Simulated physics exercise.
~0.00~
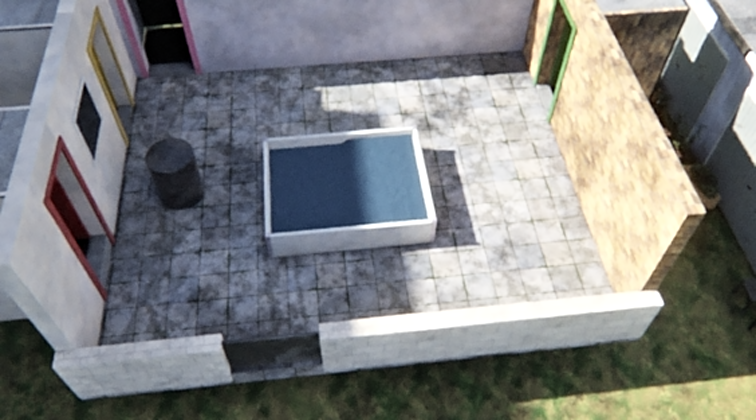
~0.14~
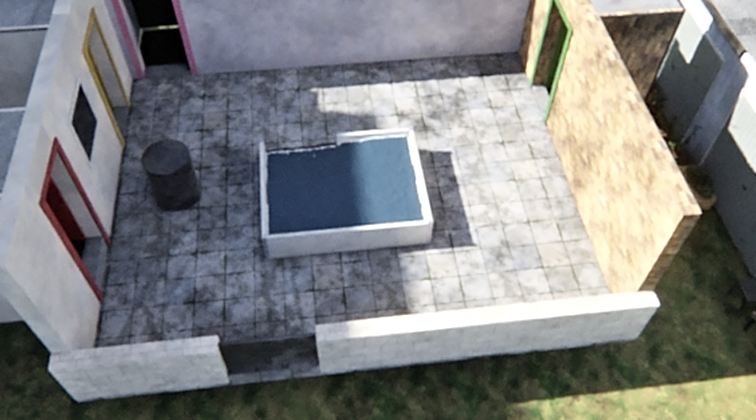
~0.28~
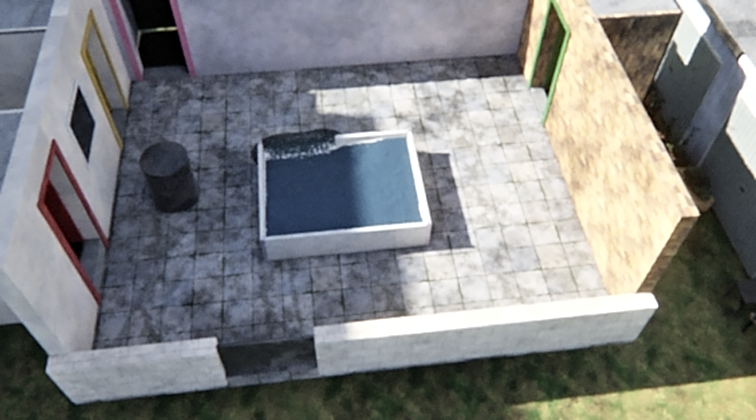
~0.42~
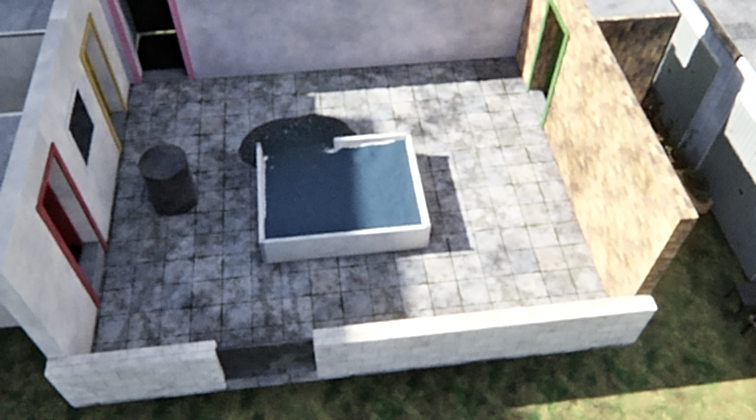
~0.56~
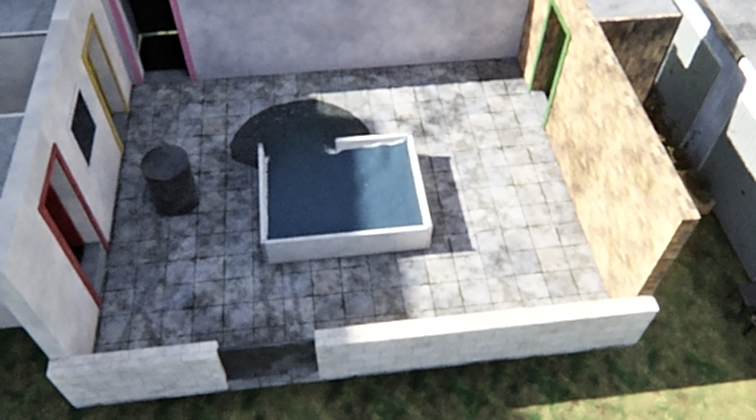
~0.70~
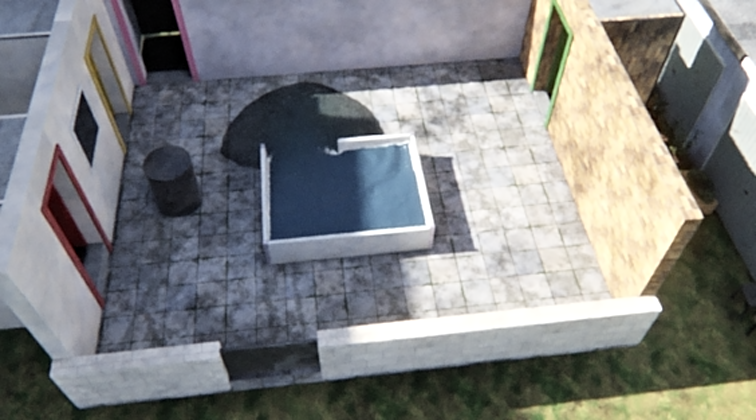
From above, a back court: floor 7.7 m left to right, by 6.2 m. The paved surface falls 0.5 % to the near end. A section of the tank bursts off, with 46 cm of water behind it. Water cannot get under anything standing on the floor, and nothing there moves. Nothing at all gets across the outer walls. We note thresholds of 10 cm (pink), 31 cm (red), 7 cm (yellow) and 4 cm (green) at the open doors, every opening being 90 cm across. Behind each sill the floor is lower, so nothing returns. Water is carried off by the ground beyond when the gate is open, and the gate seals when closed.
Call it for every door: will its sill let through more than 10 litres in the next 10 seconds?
Pink door - it will, red door - it will not, yellow door - it will, green door - it will.
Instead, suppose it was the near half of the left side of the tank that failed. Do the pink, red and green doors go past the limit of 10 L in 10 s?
So pink ends up short of it, red short of it, green short of it.
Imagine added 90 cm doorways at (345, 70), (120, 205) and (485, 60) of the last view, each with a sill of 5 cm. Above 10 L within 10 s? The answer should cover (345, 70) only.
Beyond it.
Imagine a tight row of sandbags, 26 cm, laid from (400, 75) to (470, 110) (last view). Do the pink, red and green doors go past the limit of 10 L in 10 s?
Well, the pink one is more than allowed, the red one is within bounds, and the green one is within bounds.
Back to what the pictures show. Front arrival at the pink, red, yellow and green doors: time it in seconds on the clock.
The front reaches pink at 1.8 s, red at 4.5 s, yellow at 2.6 s, green at 3.8 s.
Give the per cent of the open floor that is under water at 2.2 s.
About 20 per cent.
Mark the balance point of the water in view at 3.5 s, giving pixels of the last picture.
At about (306, 146).
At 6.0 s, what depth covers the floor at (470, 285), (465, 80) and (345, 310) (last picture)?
The depths come out at 0, 3 and 0 centimetres, in the order listed.
After 1.4 s water covers 15 % of the floor and is deepest (26 cm) near (288, 162); pink door not reached, red door not reached, yellow door not reached, green door not reached.
After 2.2 s water covers 20 % of the floor and is deepest (26 cm) near (274, 82); pink door 11 cm at the sill, 0 L in, red door not reached, yellow door not reached, green door not reached.
After 3.5 s water covers 35 % of the floor and is deepest (24 cm) near (144, 85); pink door 15 cm at the sill, 9 L in, red door not reached, yellow door 13 cm at the sill, 5 L in, green door not reached.
After 6.0 s water covers 55 % of the floor and is deepest (14 cm) near (135, 86); pink door 13 cm at the sill, 41 L in, red door 5 cm at the sill, 0 L in, yellow door 12 cm at the sill, 47 L in, green door 8 cm at the sill, 22 L in.
After 10.0 s water covers 90 % of the floor and is deepest (9 cm) near (122, 177); pink door 7 cm at the sill, 46 L in, red door 3 cm at the sill, 0 L in, yellow door 7 cm at the sill, 68 L in, green door 5 cm at the sill, 46 L in.
